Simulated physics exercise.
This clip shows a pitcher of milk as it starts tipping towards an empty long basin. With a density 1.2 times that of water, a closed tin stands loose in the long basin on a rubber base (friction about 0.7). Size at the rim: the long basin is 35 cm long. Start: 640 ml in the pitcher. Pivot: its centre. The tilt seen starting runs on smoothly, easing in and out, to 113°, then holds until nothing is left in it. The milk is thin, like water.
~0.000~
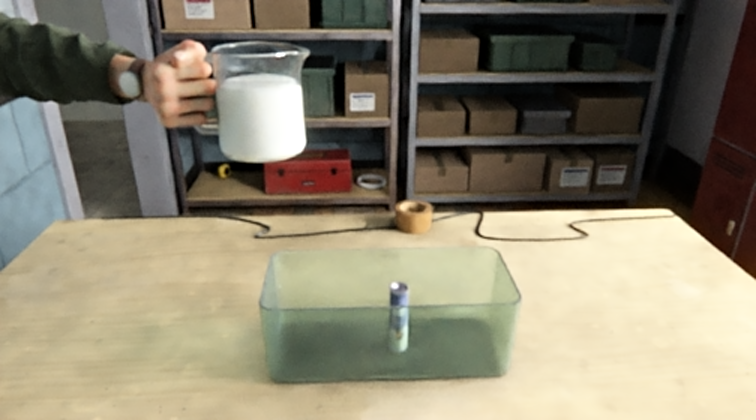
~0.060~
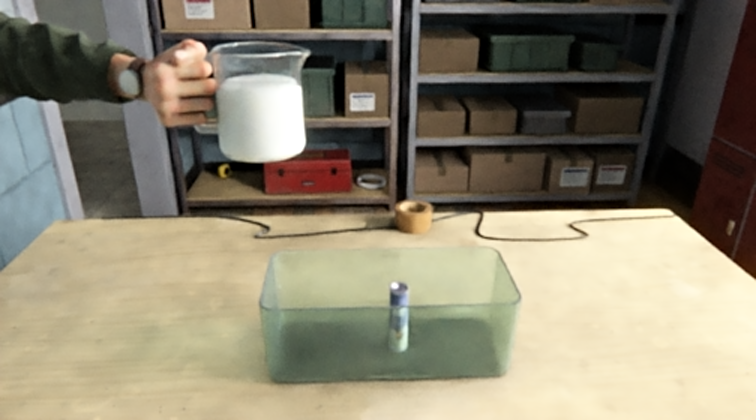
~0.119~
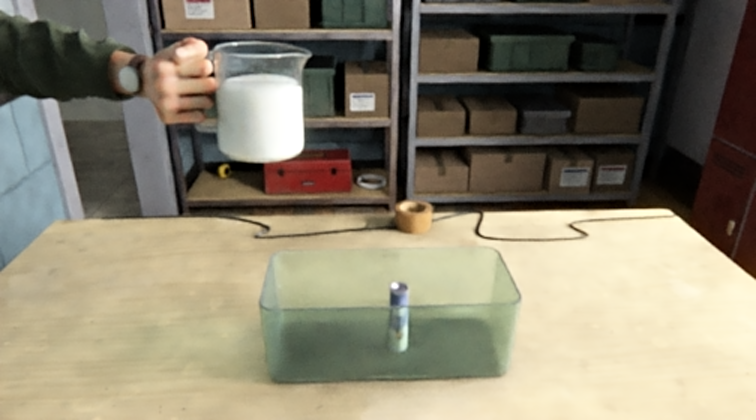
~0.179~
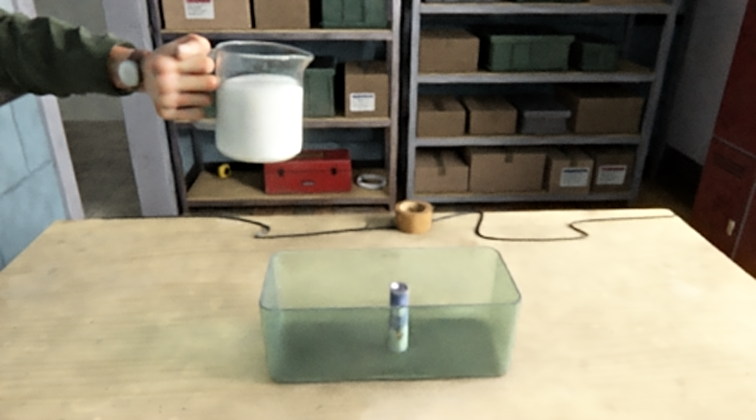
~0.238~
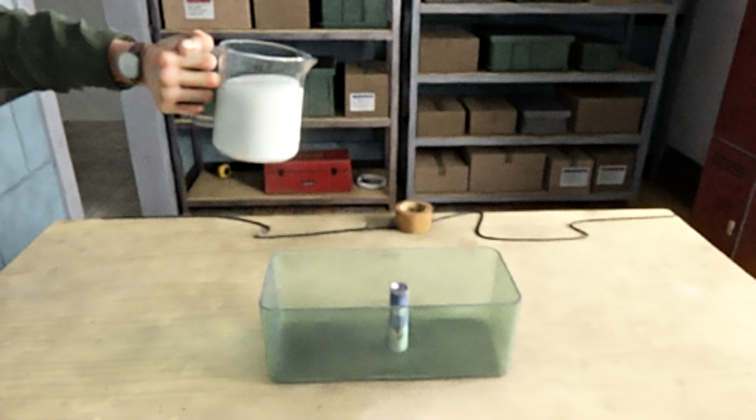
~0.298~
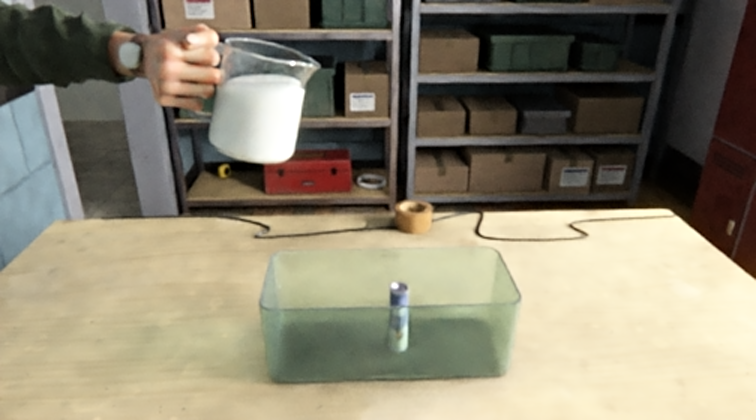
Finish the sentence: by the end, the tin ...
By the end, the tin has toppled.
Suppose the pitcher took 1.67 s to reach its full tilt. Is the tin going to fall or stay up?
Then it tips over.
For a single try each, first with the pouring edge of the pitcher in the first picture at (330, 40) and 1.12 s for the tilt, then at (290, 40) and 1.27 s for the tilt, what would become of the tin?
Try 1: Tipped over; try 2: Tipped over.
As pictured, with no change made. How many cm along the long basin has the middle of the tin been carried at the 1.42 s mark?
The tin is about 9 cm from where it started.
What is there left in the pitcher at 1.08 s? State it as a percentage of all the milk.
Share remaining: Approx. 30 %.
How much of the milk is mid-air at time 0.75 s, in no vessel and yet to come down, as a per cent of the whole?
Share: Roughly 10 per cent.
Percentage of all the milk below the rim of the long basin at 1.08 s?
Around 34 per cent of the whole.
By 0.75 s the tilt is 70° and 90 per cent is still to pour; the tin stands where it began.
By 1.08 s the tilt is 105° and 29 per cent is still to pour; the tin leans 31°.
By 1.42 s the tilt is 113° and 1 per cent is still to pour; the tin lies on its side.
By 1.80 s the tilt is 113° and 0 per cent is still to pour; the tin lies on its side.
At rest the tin lies on its side.
